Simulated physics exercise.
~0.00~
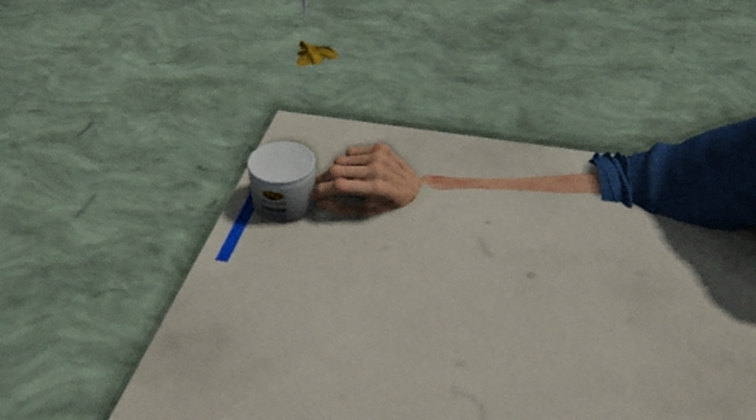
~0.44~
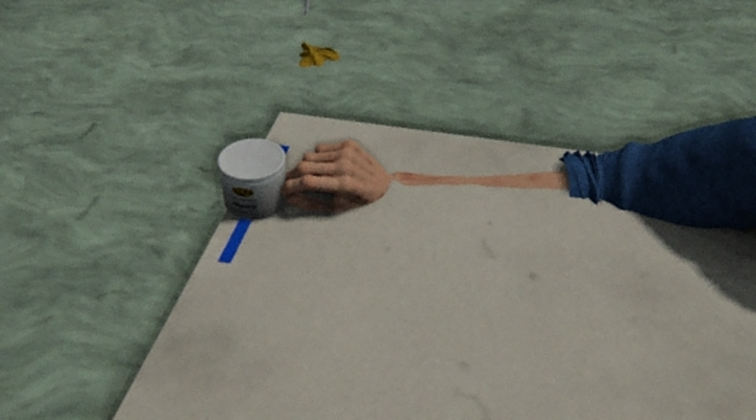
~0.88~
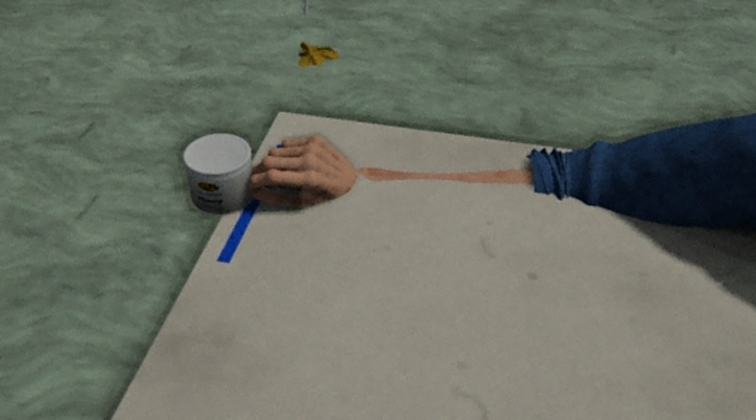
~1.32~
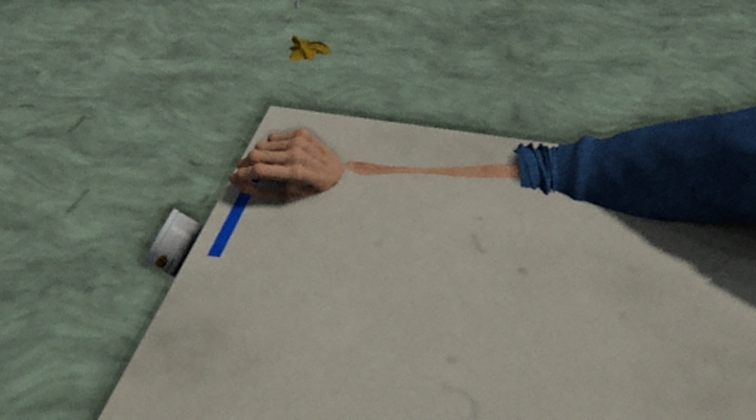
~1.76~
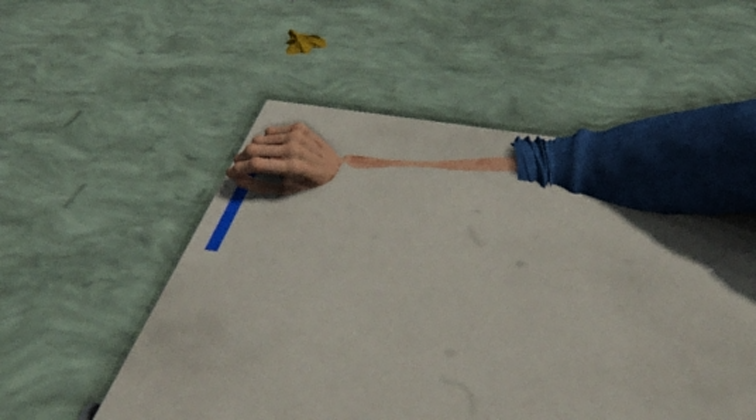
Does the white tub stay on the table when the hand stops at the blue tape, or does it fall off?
The white tub falls off the table, tipping over the left edge and dropping away while the hand stays by the blue tape.
At a pale tabletop's edge, a hand pushing a white tub left past blue tape until it tips and falls off.
